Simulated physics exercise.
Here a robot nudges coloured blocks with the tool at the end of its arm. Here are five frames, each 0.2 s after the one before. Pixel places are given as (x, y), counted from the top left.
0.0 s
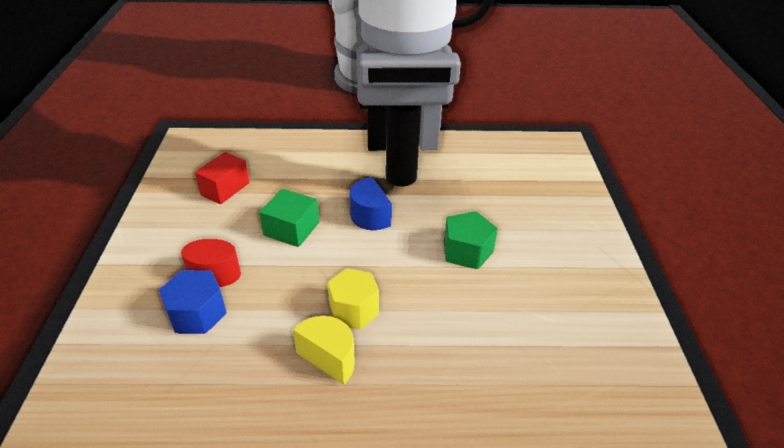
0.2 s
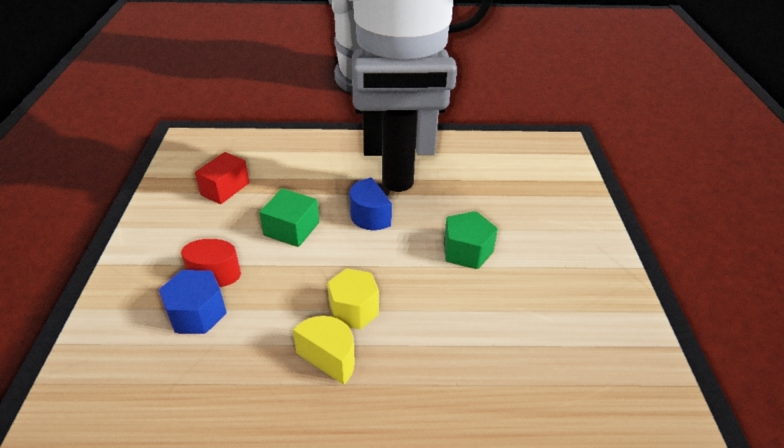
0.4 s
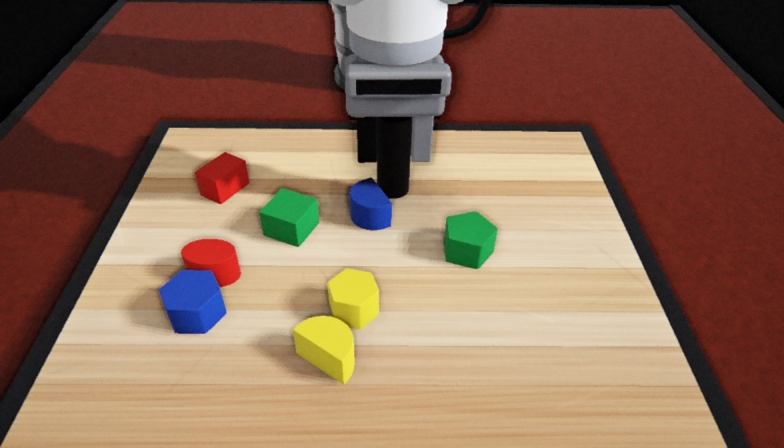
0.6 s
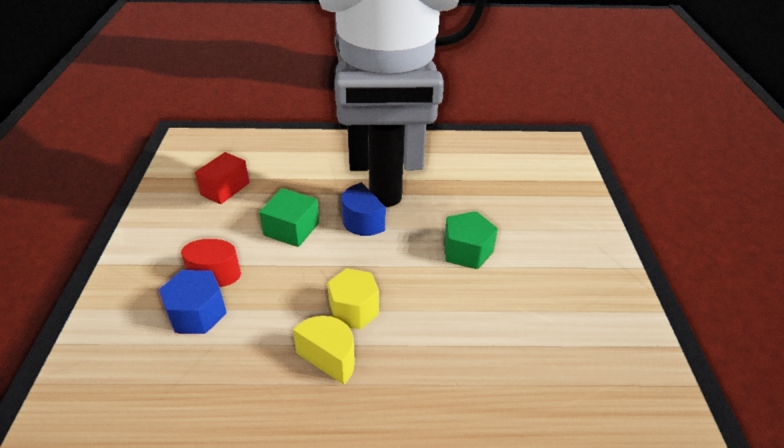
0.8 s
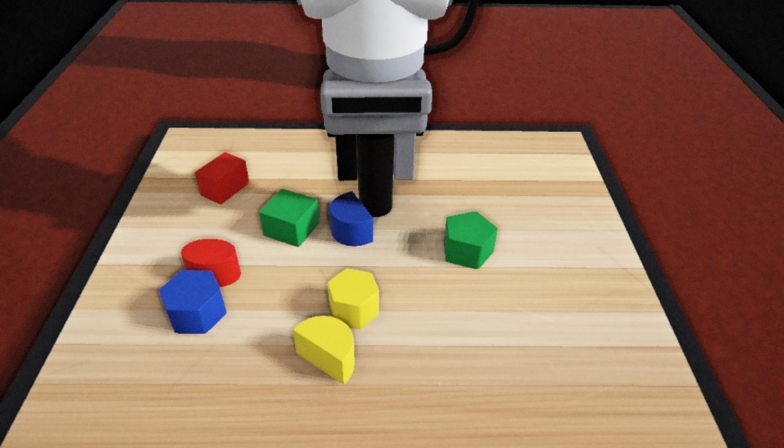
Robot arm moving its black tool toward the viewer and left, nudging a blue half-round block across a wooden board.
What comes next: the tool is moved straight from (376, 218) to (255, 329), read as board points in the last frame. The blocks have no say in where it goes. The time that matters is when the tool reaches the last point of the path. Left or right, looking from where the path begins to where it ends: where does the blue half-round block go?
The blue half-round block goes right.
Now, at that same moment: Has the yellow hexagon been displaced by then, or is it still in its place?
It will be resting on its spot.
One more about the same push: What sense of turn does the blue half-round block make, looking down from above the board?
The turn is clockwise.
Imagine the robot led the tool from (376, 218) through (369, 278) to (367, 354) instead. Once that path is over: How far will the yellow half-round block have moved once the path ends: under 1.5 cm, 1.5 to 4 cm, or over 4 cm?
It ends farther than 4 cm from its spot.
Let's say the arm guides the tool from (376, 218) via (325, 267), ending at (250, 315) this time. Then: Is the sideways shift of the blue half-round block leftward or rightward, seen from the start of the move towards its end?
Toward the right.
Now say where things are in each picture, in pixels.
Tool's lower end (401, 177); blue hexagon (189, 289); blue half-round block (369, 193); yellow hexagon (353, 286), in the first frame.
Tool (398, 183); blocks still, in the second frame.
Tool (393, 189); blocks still, in the third frame.
Tool (386, 197); blue half-round block (361, 199), in the fourth frame.
Tool (376, 207); blue hexagon (189, 289); blue half-round block (349, 208); yellow hexagon (353, 286), in the fifth frame.
The first path, step by step. One third of the way, tool (340, 240); blue half-round block (306, 238), turned 15° clockwise.
Two thirds of the way, tool (300, 276); blue half-round block (266, 254), turned 50° clockwise.
At the end, tool (252, 318); blue hexagon still; blue half-round block (263, 255), turned 60° clockwise; yellow hexagon still.
